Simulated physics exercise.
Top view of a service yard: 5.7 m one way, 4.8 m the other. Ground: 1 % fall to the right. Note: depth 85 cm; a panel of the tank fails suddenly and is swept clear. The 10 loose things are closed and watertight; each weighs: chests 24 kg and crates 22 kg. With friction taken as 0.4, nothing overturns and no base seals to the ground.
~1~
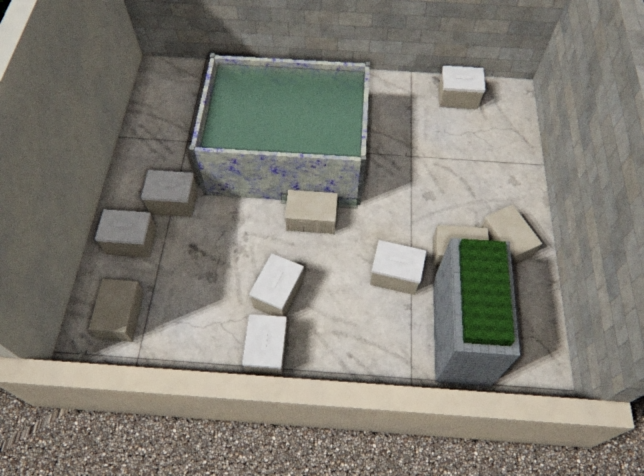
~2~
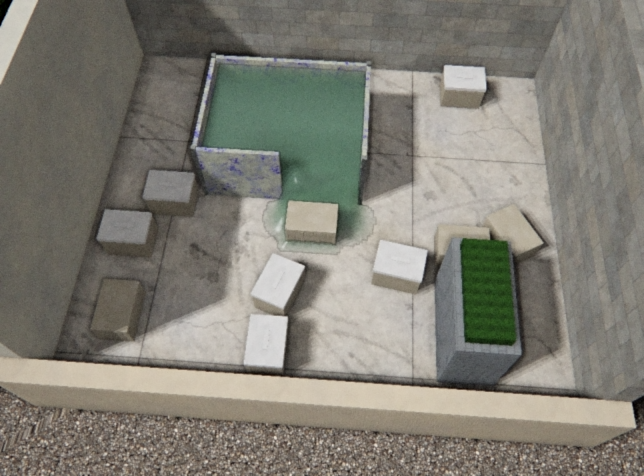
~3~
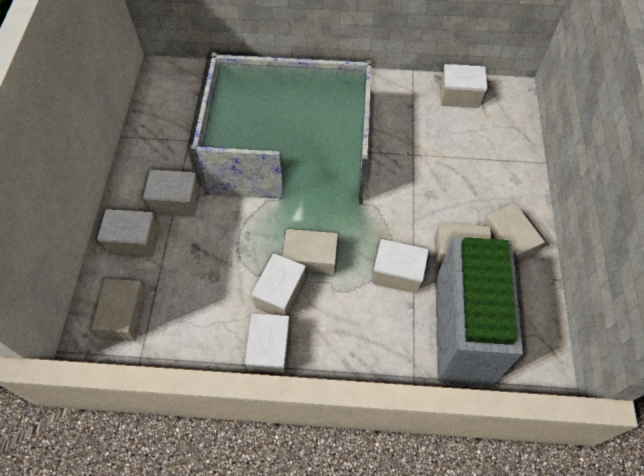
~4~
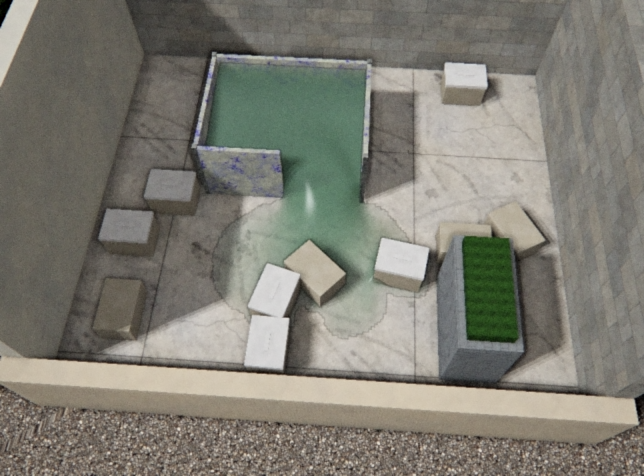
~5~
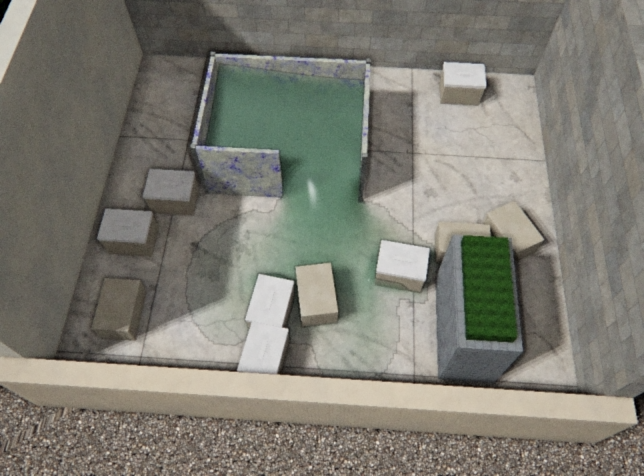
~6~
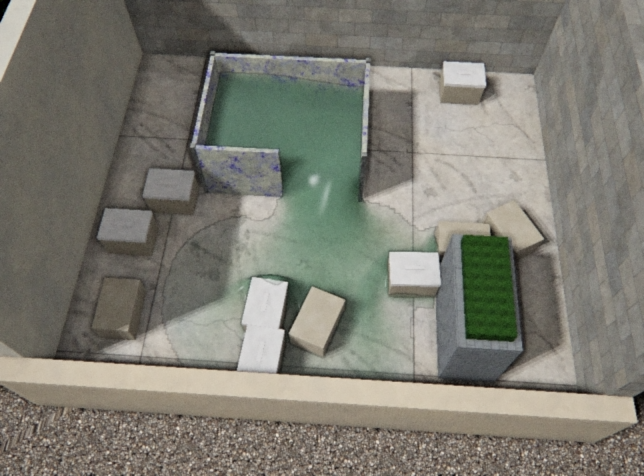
A tank's front panel gives way and green water spreads across the yard, pushing several boxes.
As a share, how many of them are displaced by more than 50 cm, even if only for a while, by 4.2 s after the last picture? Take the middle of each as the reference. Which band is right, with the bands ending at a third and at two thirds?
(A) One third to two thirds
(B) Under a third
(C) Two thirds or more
(C) Two thirds or more.
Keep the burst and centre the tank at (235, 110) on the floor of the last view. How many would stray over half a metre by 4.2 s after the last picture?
The answer would then be 8.
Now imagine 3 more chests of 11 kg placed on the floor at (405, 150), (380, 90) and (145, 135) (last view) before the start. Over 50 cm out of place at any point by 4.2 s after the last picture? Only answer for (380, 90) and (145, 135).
Taking them in turn, the first is below the mark and the second above the mark.
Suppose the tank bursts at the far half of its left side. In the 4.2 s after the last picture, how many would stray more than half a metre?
Then it comes to 6.
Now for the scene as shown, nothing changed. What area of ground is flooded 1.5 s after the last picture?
At that time the wet patch spans about 14 m2.
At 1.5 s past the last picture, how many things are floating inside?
I get 3.
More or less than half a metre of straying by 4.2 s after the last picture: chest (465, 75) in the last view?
Result: Below the line.
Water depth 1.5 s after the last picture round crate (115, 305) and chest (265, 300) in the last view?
I'd put it at 11 cm and 7 cm respectively.
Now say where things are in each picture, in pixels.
In the first picture, a crate at (311, 205) rests on the ground; a chest at (276, 280) rests on the ground; water covers 2.7 m2; 0 of 10 have shifted.
In the second picture, a crate at (312, 217), on the bottom, 16 cm from its start; a chest at (278, 280) rests on the ground; 3.4 m2 under water; 1 of 10 have shifted.
In the third picture, a crate at (310, 246), on the bottom, 58 cm from its start; a chest at (279, 280), on the bottom; water covers 4.4 m2; 1 of 10 have shifted.
In the fourth picture, a crate at (315, 267), on the bottom, 86 cm from its start; a chest at (274, 290) rests on the ground, 15 cm from its start; water covers 5.6 m2; 2 of 10 have shifted.
In the fifth picture, a crate at (316, 289) rests on the ground, 114 cm from its start; a chest at (270, 300) rests on the ground, 28 cm from its start; 7.0 m2 under water; 3 of 10 have shifted.
In the sixth picture, a crate at (318, 317) rests on the ground, 147 cm from its start; a chest at (265, 302), on the bottom, 33 cm from its start; 8.4 m2 under water; 4 of 10 have shifted.
Then, 0.4 s after the last picture 1 of 10 are over 50 cm from their spots; 1 afloat.
Then, 1.5 s after the last picture 4 of 10 are over 50 cm from their spots; 3 afloat.
Then, 2.8 s after the last picture 7 of 10 are over 50 cm from their spots; 4 afloat.
Then, 4.2 s after the last picture 9 of 10 are over 50 cm from their spots, and 9 have been at some point; 2 afloat.
